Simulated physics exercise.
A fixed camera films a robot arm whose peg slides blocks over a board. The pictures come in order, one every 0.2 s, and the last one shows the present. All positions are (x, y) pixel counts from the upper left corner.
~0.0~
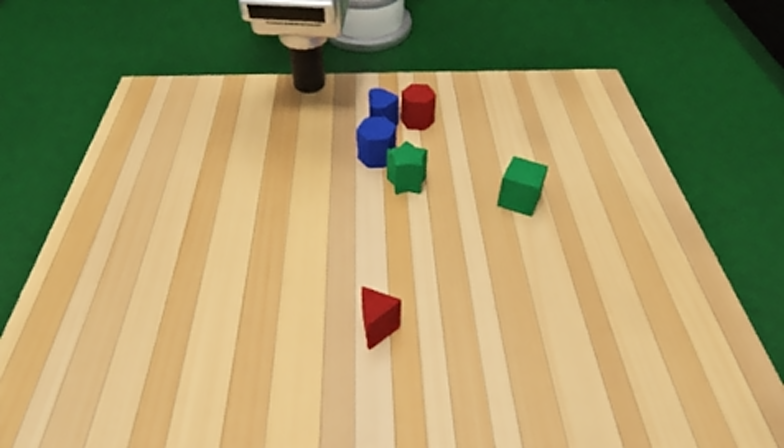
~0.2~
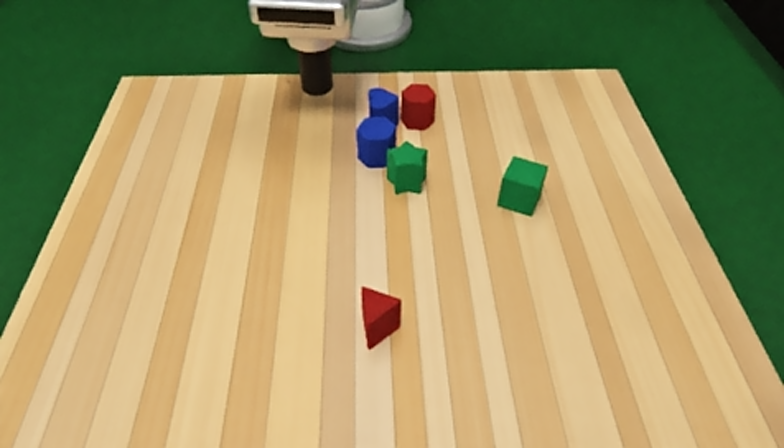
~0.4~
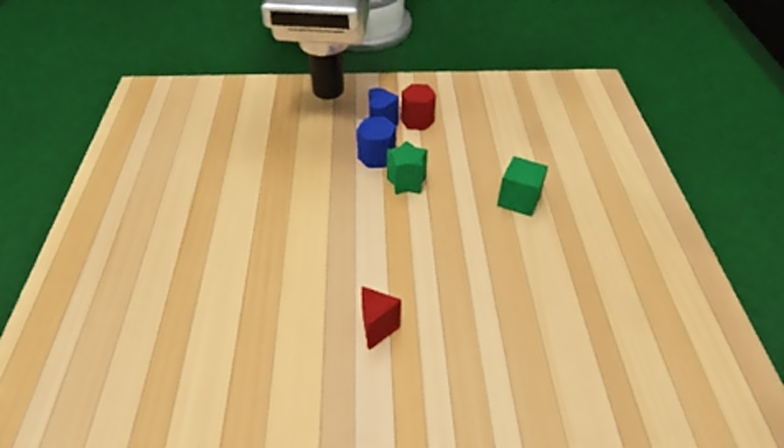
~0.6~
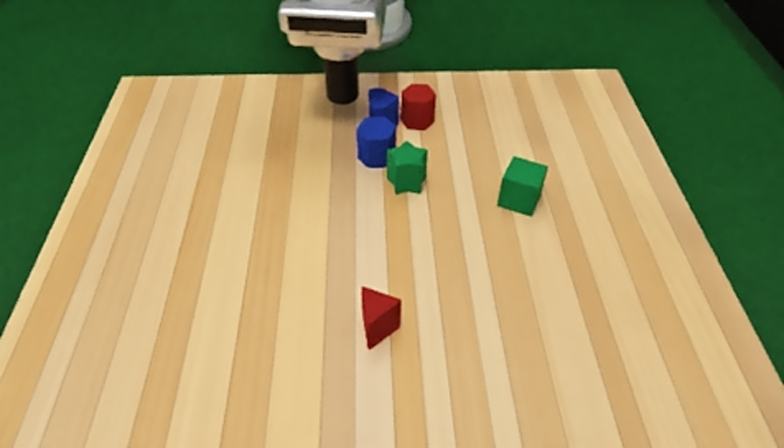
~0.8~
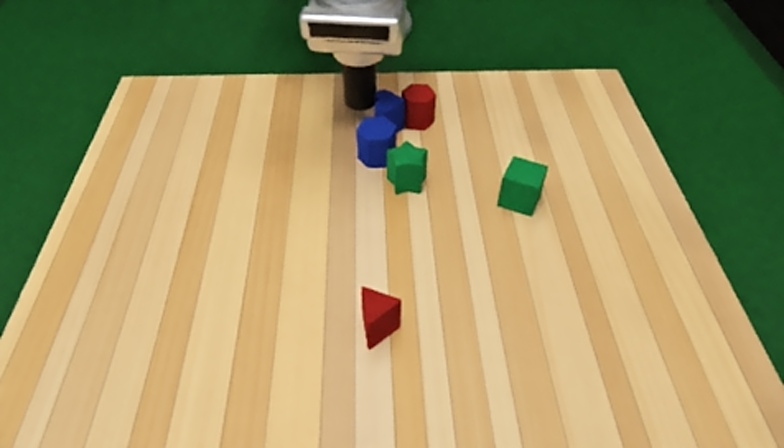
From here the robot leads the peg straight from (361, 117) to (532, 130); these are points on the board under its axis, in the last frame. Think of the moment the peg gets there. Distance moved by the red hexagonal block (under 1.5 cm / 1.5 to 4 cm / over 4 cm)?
I reckon it covers more than 4 cm.
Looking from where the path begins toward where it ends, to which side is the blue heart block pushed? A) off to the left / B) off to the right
The one that fits is B, off to the right.
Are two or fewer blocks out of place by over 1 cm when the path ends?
Yes, that is what happens.
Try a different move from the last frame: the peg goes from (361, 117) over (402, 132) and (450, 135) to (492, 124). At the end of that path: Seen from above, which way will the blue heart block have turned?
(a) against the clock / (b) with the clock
The correct letter is b.
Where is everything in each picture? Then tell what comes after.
In the first picture, lower end of the peg (310, 85), tops of blocks, blue hexagonal block (376, 127), blue heart block (381, 97), red hexagonal block (419, 92).
In the second picture, peg (318, 88), blocks as before.
In the third picture, peg (329, 92), blocks as before.
In the fourth picture, peg (343, 96), blocks as before.
In the fifth picture, peg (361, 102), blue hexagonal block (376, 127), blue heart block (387, 100), red hexagonal block (419, 92).
On the path given first. One third of the way, peg (419, 107); blue heart block (418, 110), turned 95° clockwise; red hexagonal block (452, 93), turned 40° anticlockwise.
Two thirds of the way, peg (478, 111); blue heart block (419, 110), turned 105° clockwise; red hexagonal block (512, 96), turned 50° anticlockwise.
At the end, peg (536, 115); blue hexagonal block not moved; blue heart block (419, 110), turned 105° clockwise; red hexagonal block (571, 98), turned 60° anticlockwise.
